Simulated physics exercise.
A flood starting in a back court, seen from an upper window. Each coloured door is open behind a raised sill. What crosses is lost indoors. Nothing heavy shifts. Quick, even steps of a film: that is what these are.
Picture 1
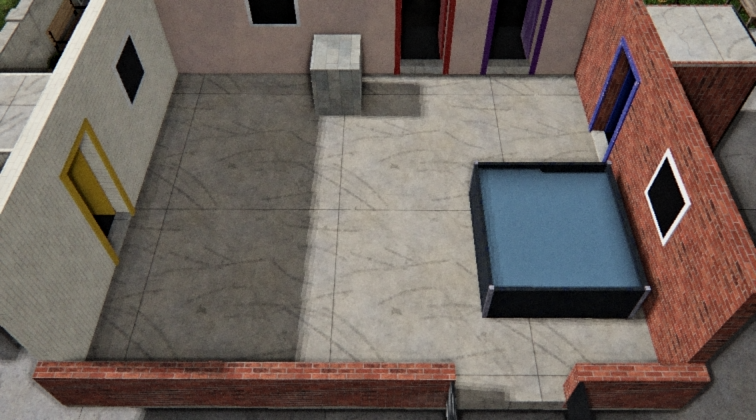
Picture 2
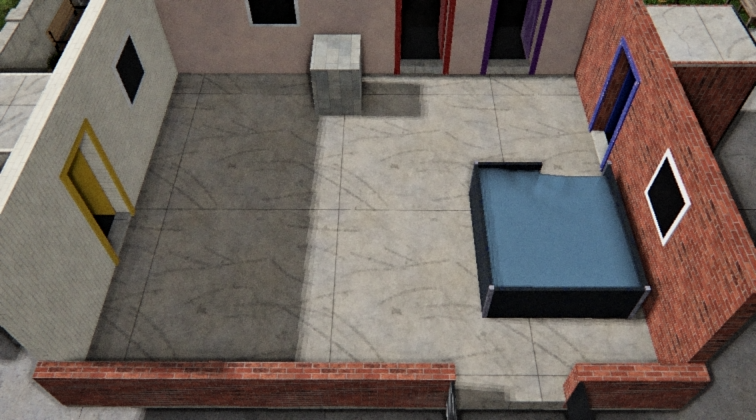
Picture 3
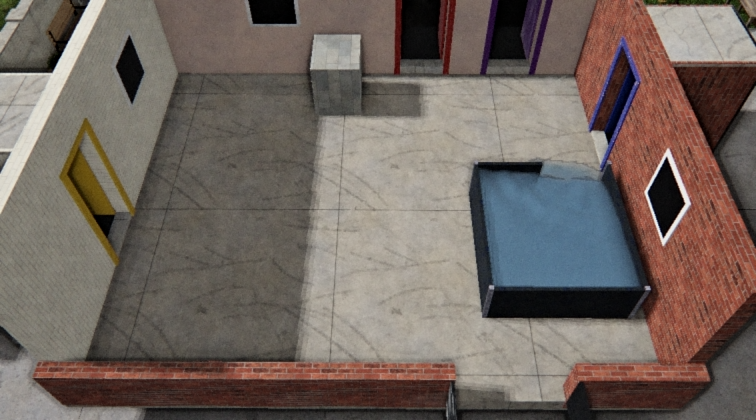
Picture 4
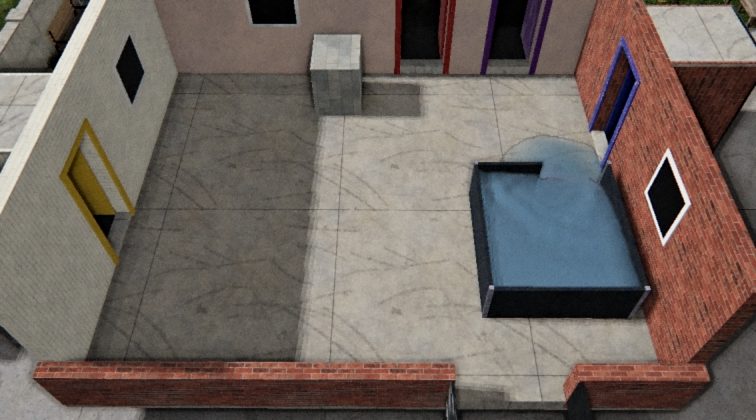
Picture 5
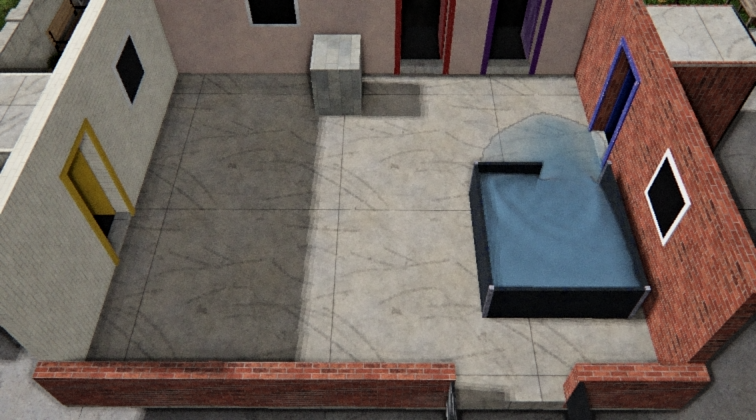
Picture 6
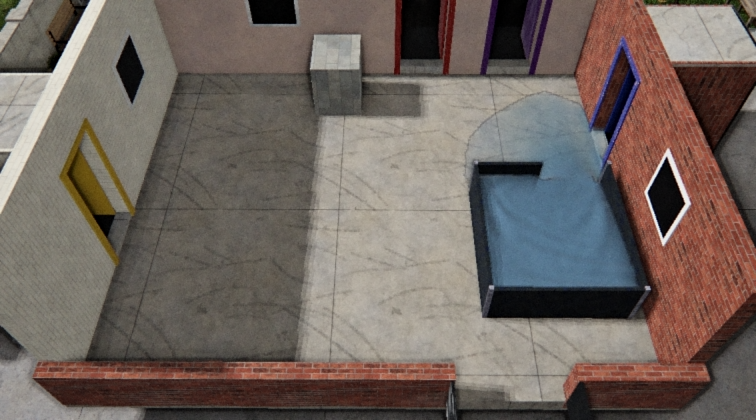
In a walled court, water pours through a gap in a tank's far side and spreads.
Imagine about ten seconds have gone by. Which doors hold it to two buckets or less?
My prediction: The yellow door keeps the inflow to two buckets or less. The red door keeps the inflow to two buckets or less. The blue door lets the inflow pass two buckets. The purple door lets the inflow pass two buckets.
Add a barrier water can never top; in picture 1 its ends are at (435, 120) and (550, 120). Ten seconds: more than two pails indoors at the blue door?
Looking at each in turn, blue overshoots the limit.
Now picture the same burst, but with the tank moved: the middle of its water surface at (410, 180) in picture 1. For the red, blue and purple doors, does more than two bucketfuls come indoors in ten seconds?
The red door overshoots the limit, the blue door overshoots the limit, and the purple door overshoots the limit.
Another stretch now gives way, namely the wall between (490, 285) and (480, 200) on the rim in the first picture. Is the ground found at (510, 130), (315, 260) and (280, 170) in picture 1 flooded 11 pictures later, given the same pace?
Spot one ends up untouched by the spill, spot two deluged, spot three deluged.
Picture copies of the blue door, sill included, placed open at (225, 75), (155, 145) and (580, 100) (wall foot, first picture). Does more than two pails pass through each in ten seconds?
Door by door: Ends up below, ends up below, ends up above.
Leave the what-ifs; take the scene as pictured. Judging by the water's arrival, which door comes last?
I'd go with the yellow door.
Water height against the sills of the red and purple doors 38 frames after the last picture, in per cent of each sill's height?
Estimate, in order: 50 and 100 percent.
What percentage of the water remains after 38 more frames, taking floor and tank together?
Estimate: 88 per cent.
A moment on, water covers 15 % of the floor; the yellow door not reached, the red door not reached, the blue door over two buckets in, the purple door under two buckets in.
Next, water covers 20 % of the floor; the yellow door not reached, the red door wet at the sill, nothing in, the blue door far over two buckets in, the purple door over two buckets in.
Then, water covers 25 % of the floor; the yellow door not reached, the red door wet at the sill, nothing in, the blue door far over two buckets in, the purple door far over two buckets in.
Later, water covers 65 % of the floor; the yellow door not reached, the red door wet at the sill, nothing in, the blue door far over two buckets in, the purple door far over two buckets in.
In the end, water covers 95 % of the floor; the yellow door wet at the sill, nothing in, the red door wet at the sill, nothing in, the blue door far over two buckets in, the purple door far over two buckets in.
